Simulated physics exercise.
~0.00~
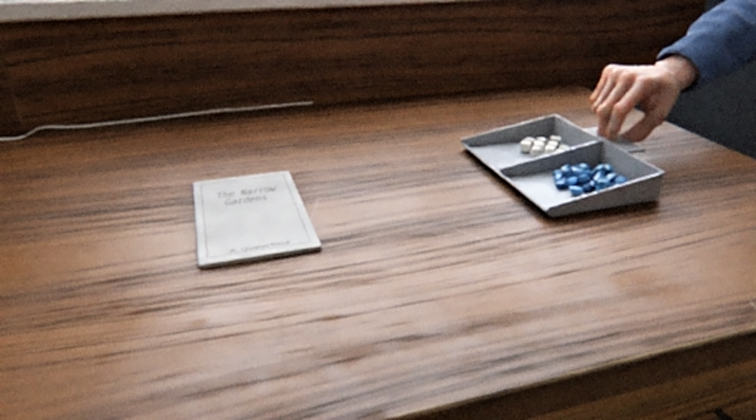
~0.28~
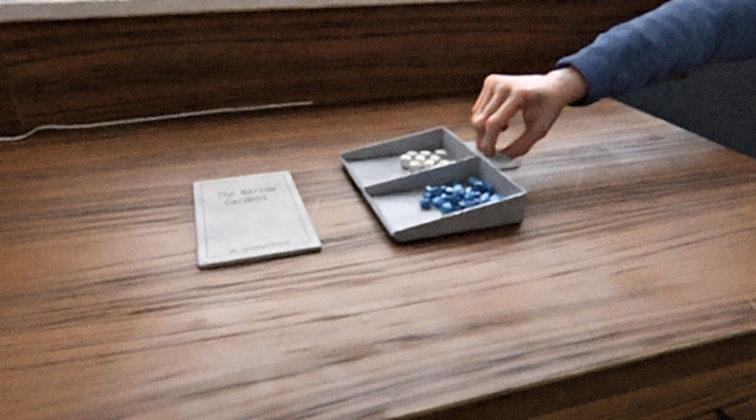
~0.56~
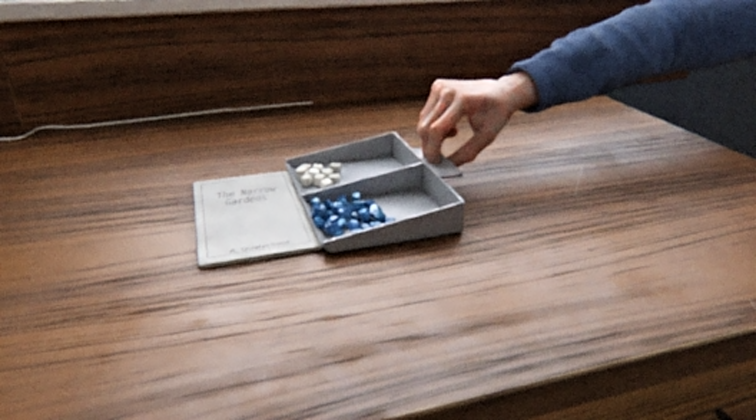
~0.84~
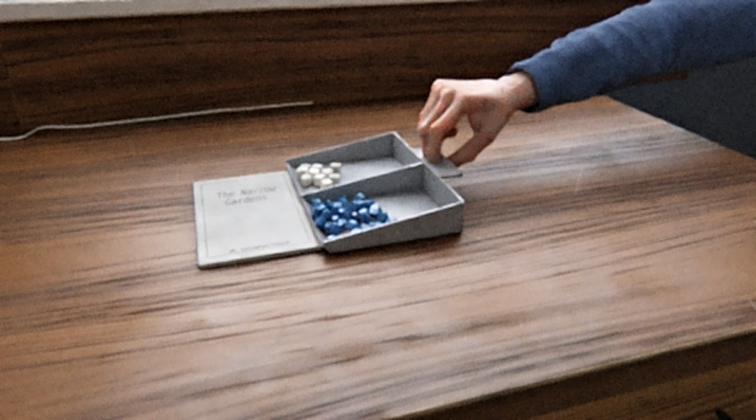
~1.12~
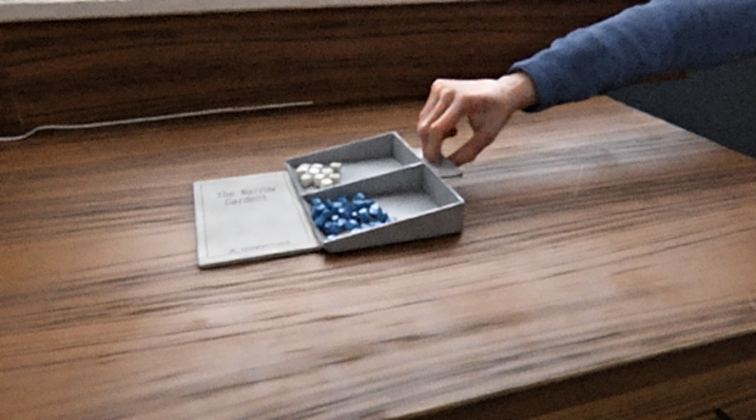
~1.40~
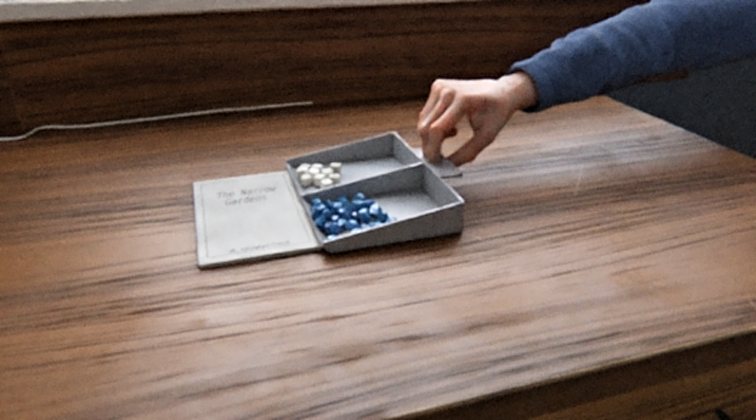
On a wooden tabletop, a hand slides a divided gray tray left into a thin book, blue and white pieces shifting bookward inside.
